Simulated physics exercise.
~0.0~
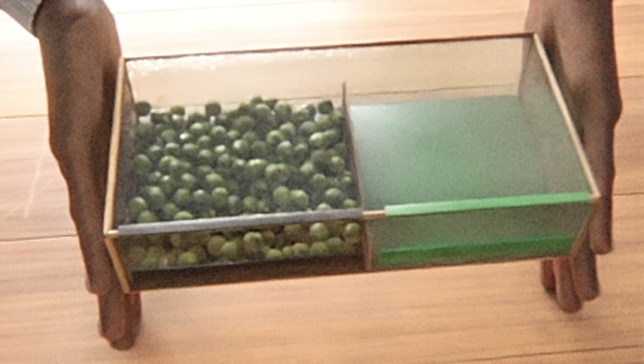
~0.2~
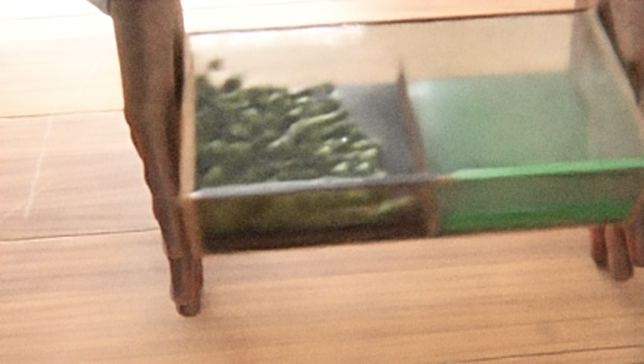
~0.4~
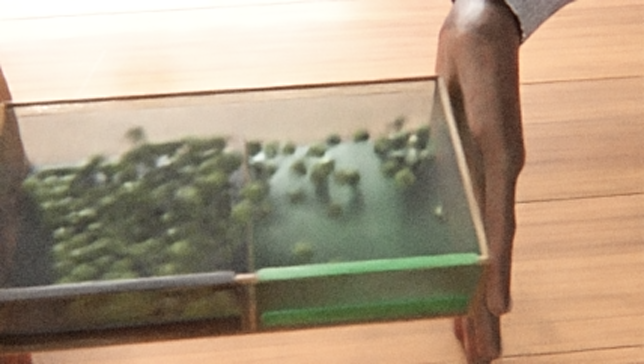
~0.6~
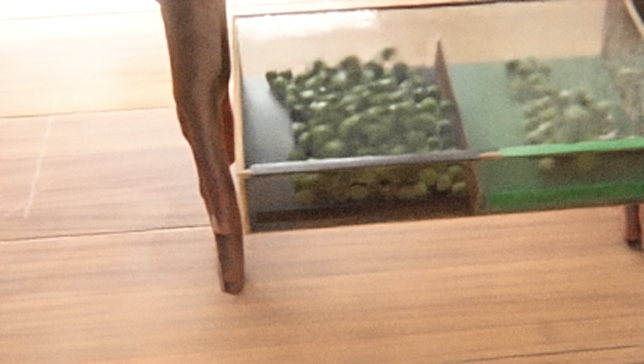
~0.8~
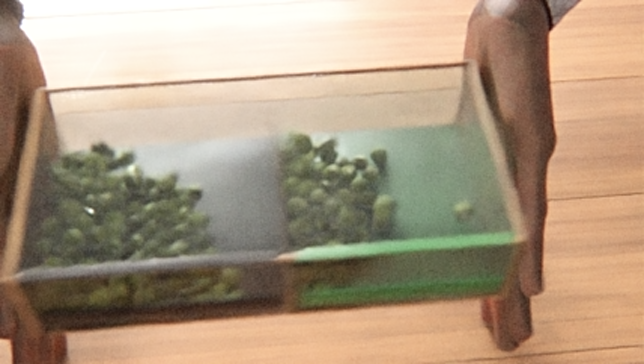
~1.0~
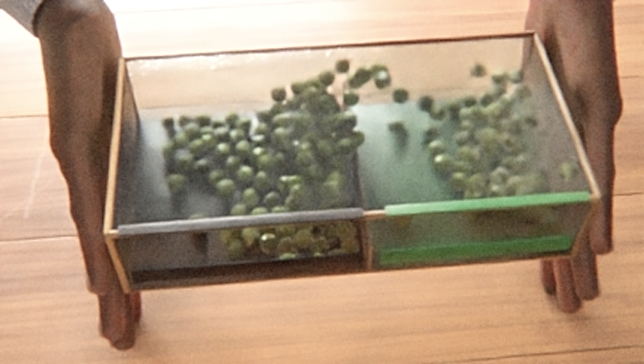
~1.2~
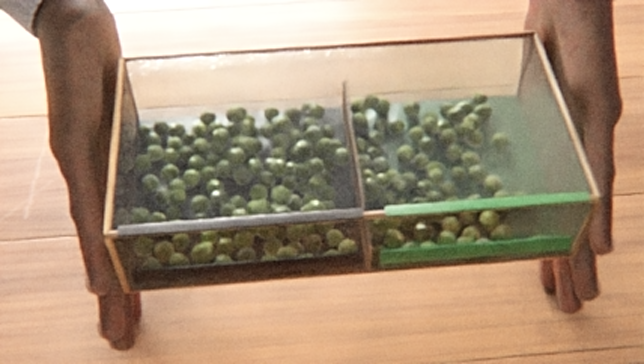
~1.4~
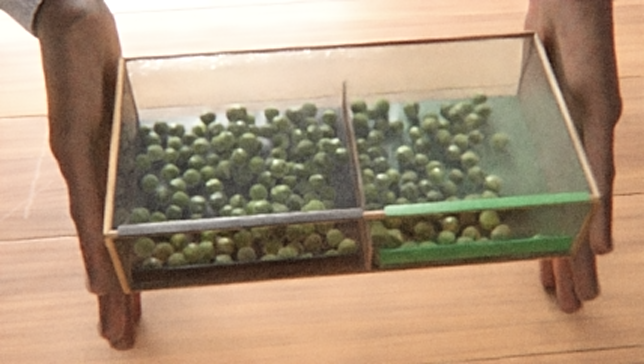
Above a wooden floor, two hands hold a clear-lidded box of small green olives, all in its black left compartment, and shake it from side to side. Some olives cross the partition into the green right compartment, and the box ends still, with more olives remaining on the black side.
